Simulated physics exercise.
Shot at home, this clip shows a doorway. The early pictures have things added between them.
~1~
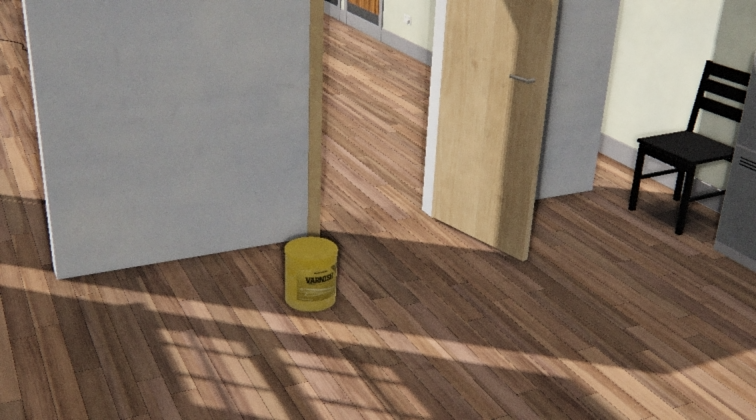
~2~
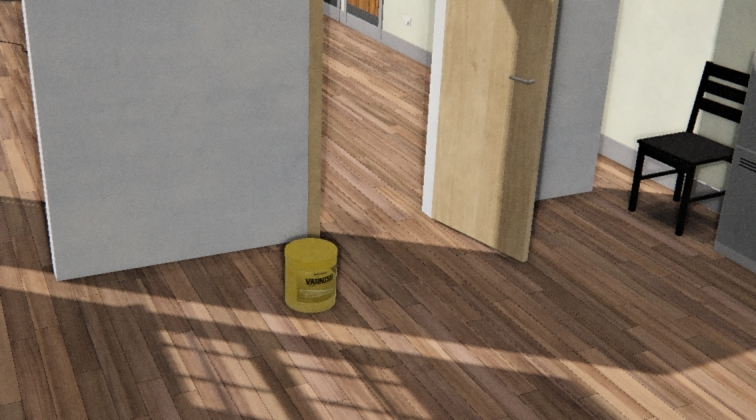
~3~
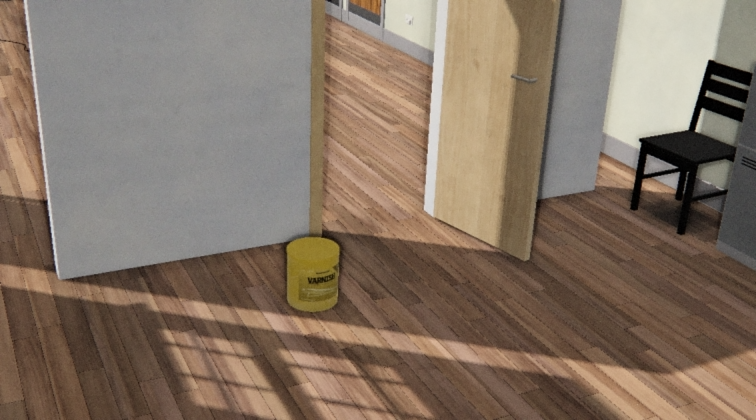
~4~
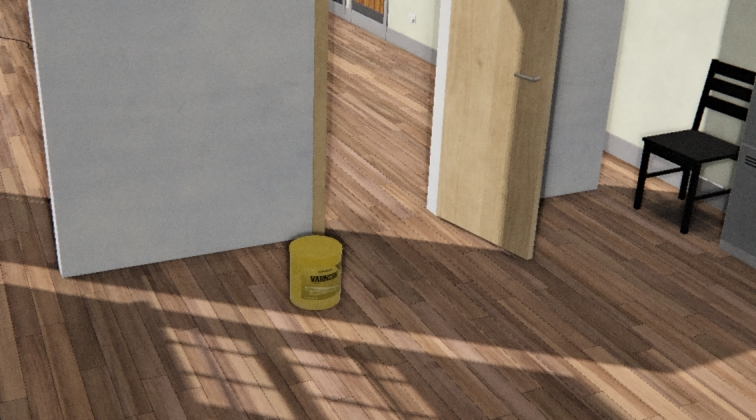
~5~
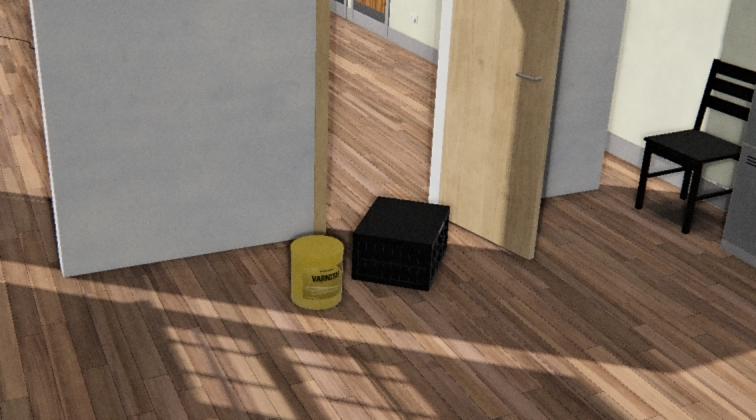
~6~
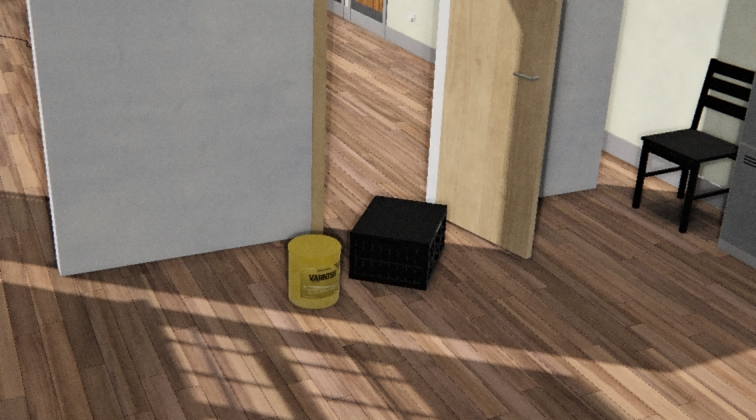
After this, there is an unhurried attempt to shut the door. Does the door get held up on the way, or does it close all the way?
It gets held up.
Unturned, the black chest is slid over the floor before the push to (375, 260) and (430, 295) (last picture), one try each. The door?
Well, on try one it is halted early, and on try two it completes its arc.
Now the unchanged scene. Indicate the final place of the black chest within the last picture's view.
Close to (389, 241) in the last picture.
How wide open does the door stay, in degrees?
Roughly 55 degrees open.
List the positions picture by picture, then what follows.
Door wide open and still; yellow pail (311, 274), in the first frame.
Door wide open and still; yellow pail (311, 275), in the second frame.
Door wide open and still; yellow pail (313, 274), in the third frame.
Door wide open and still; yellow pail (316, 273), in the fourth frame.
Door wide open and still; yellow pail (317, 272), in the fifth frame.
Door wide open and still; black chest (400, 241); yellow pail (314, 271), in the sixth frame.
Then, 0.70 s past the last view, door at 93°.
Then, 1.20 s past the last view, door at 76°.
Then, 1.50 s past the last view, door at 66°; black chest displaced a little near (396, 241).
Then, 2.50 s past the last view, door at 59°; black chest displaced a little near (390, 241).
Finally, door at 57°; both still in place. Final places as the last picture's camera would see them, black chest near (389, 241).
